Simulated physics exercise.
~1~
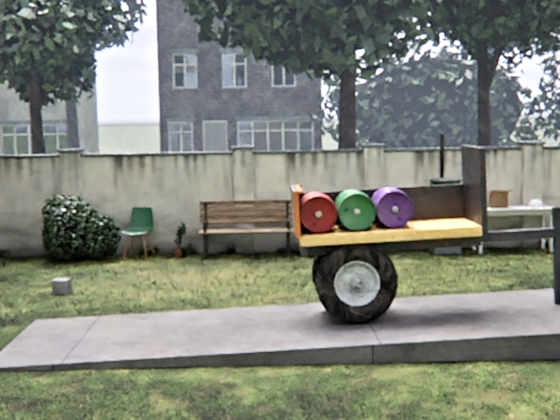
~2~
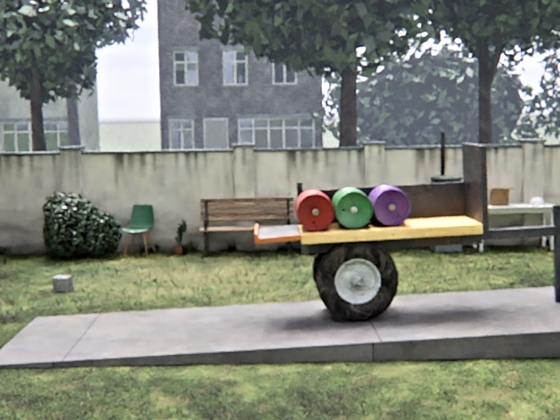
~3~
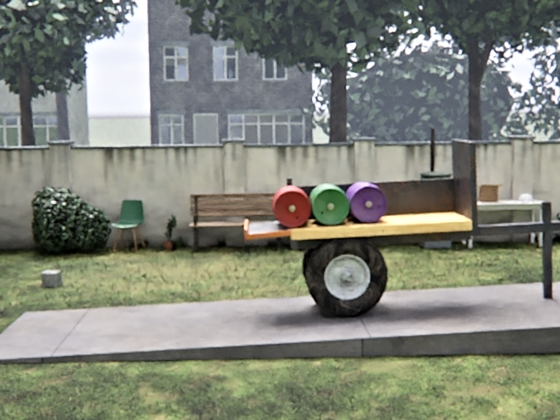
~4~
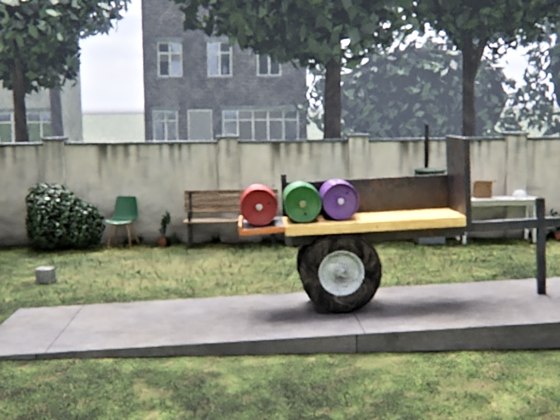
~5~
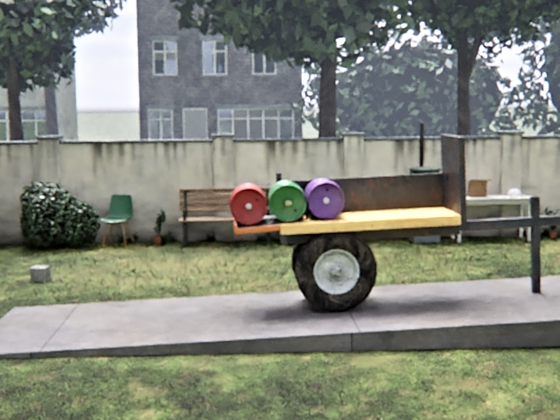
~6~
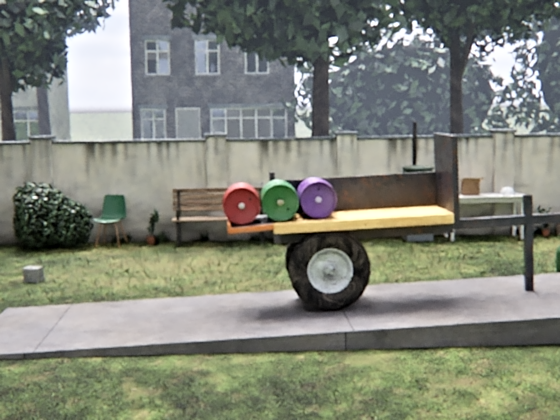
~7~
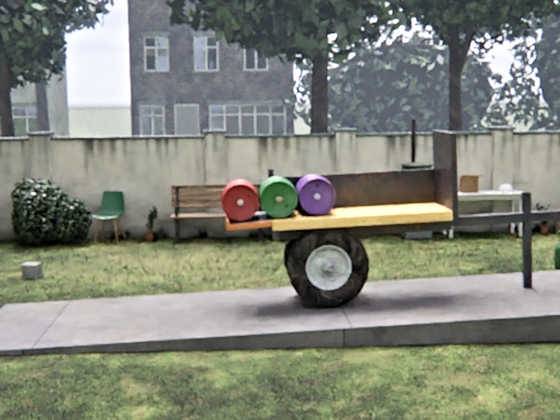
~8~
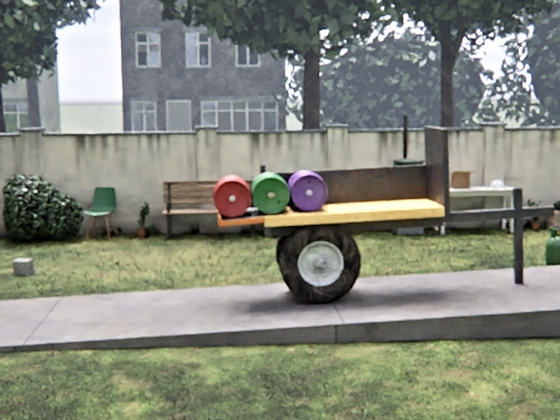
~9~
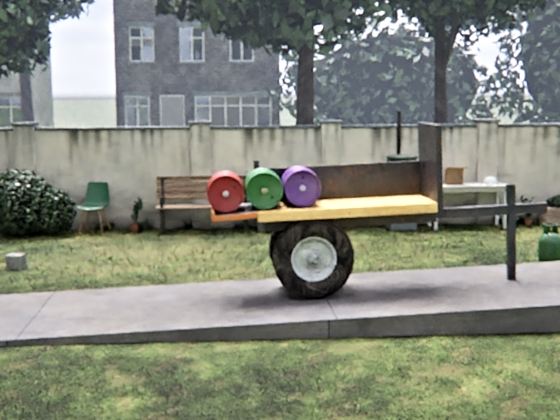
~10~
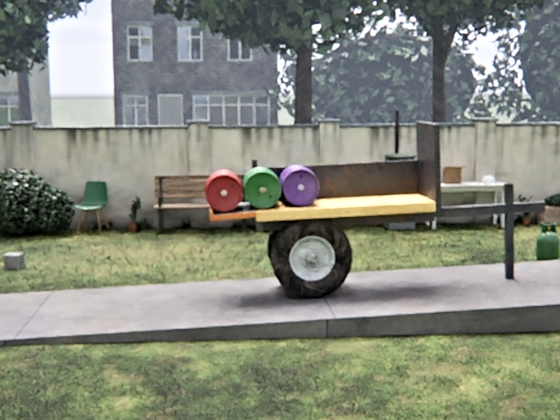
To begin with, a trailer with an open near side stands on a gently sloping slab in a grassy yard, with red, green and purple kegs lying side by side against its raised tailgate at the left. The tailgate drops until it sticks out level to the left. The three kegs then roll left together, the red one leading onto the lowered gate, while the view drifts slightly right. They soon slow and stop, still close together. At the end, the red keg rests on the gate, the green and purple ones remain on the bed, and none has fallen off.
